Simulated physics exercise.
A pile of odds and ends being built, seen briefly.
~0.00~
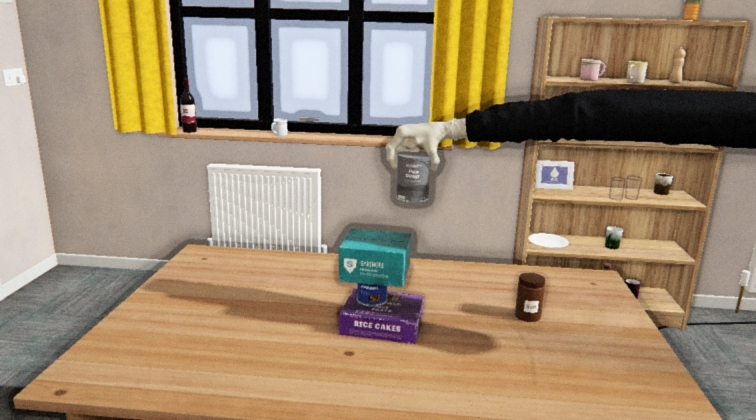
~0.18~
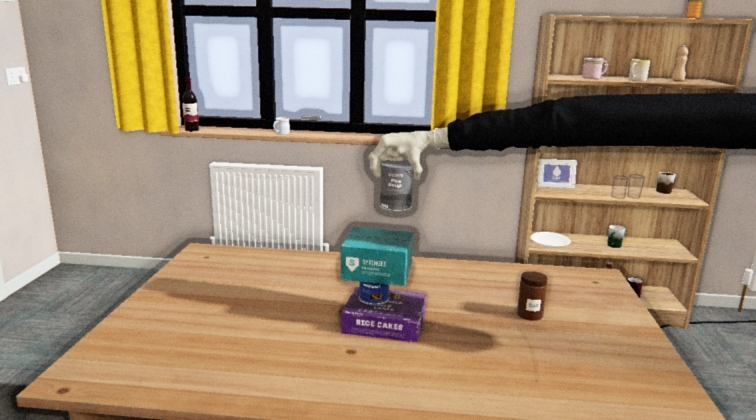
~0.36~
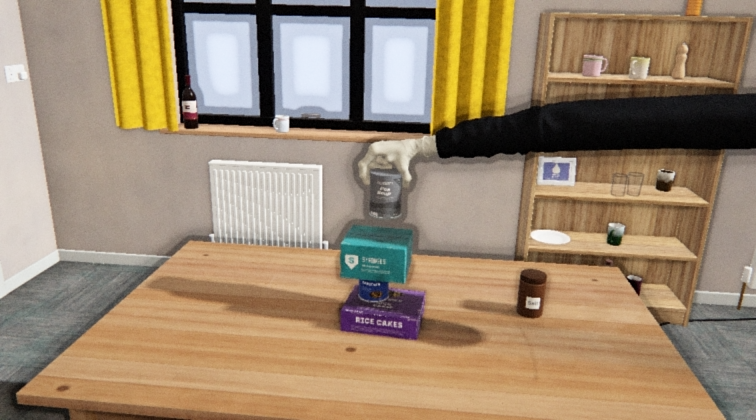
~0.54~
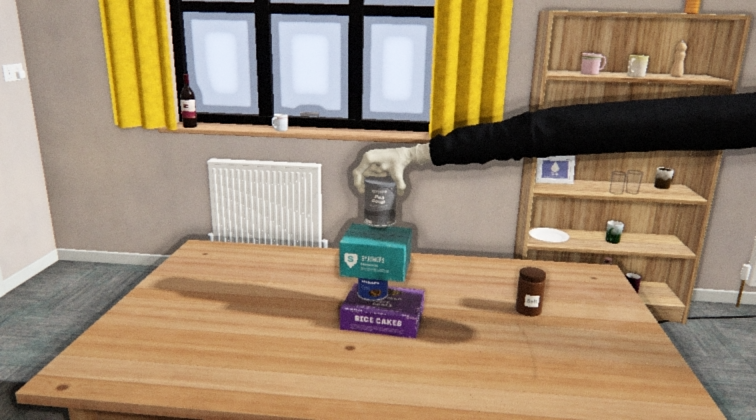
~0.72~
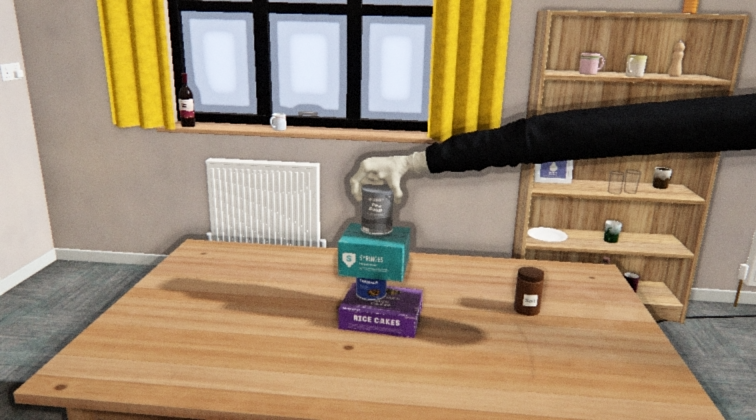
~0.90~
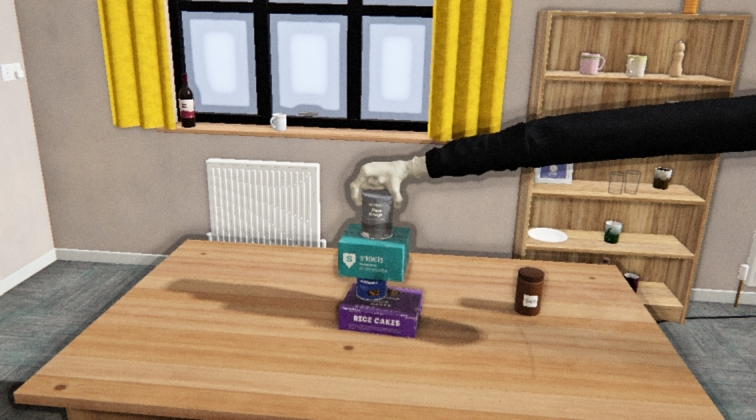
A grey tin gripped by a hand moves left and down onto a stacked teal box.
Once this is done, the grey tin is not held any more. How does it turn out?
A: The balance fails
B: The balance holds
Answer: B.
After 1.10 s, no change.
After 1.50 s, grey tin resting near (377, 214).
In the end (2.0 s), all 5 unmoved. At the end, from the last picture's camera, grey tin near (377, 214). The pile keeps its balance.
